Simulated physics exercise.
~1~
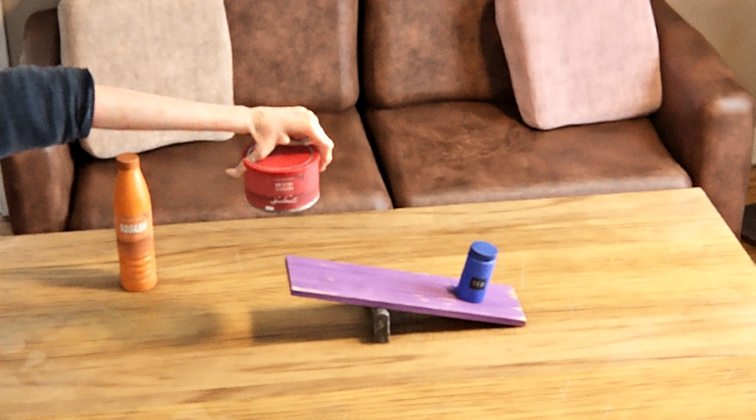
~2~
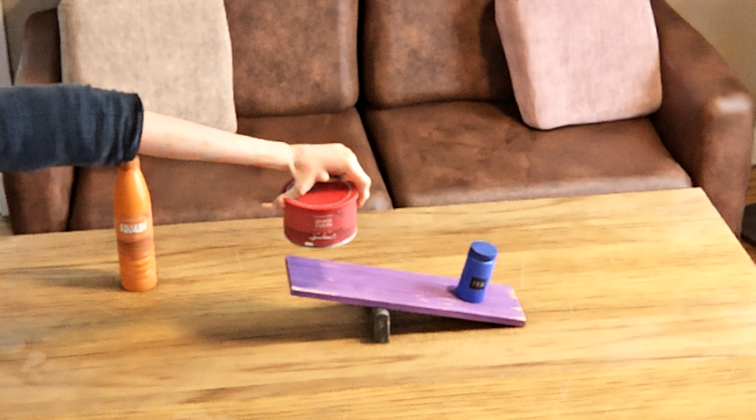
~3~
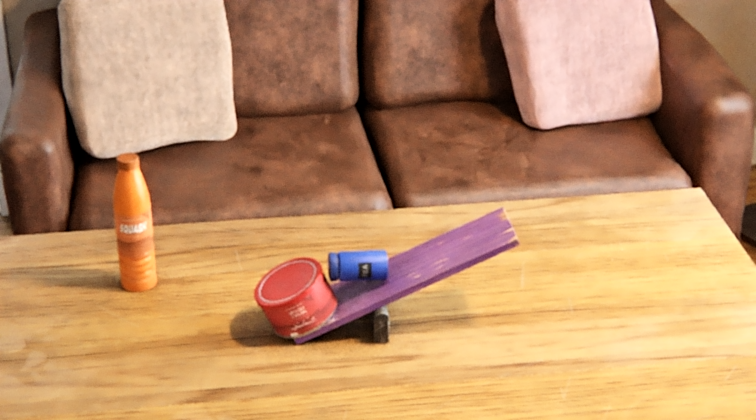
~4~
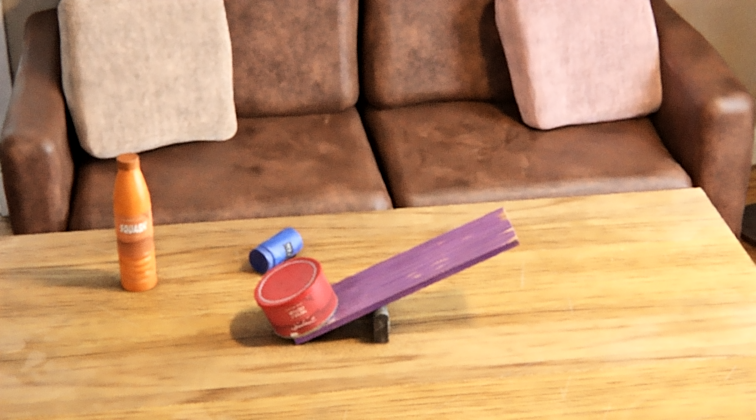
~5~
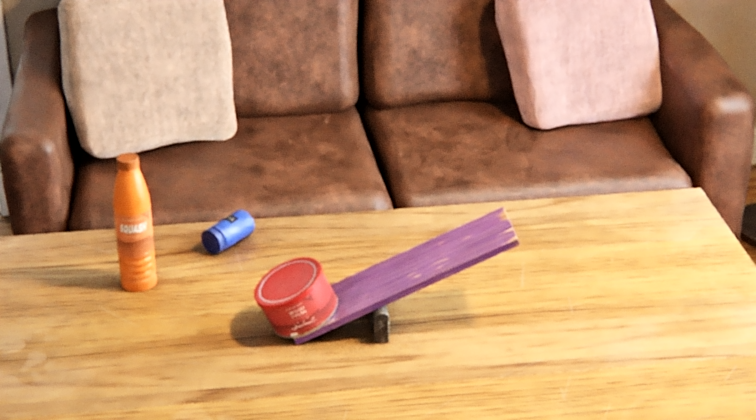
In the video, a hand holds a red tub over the raised left end of a purple plank and releases it; the plank tips the other way, and a blue shaker topples and rolls left across the table, while an orange bottle stays upright.
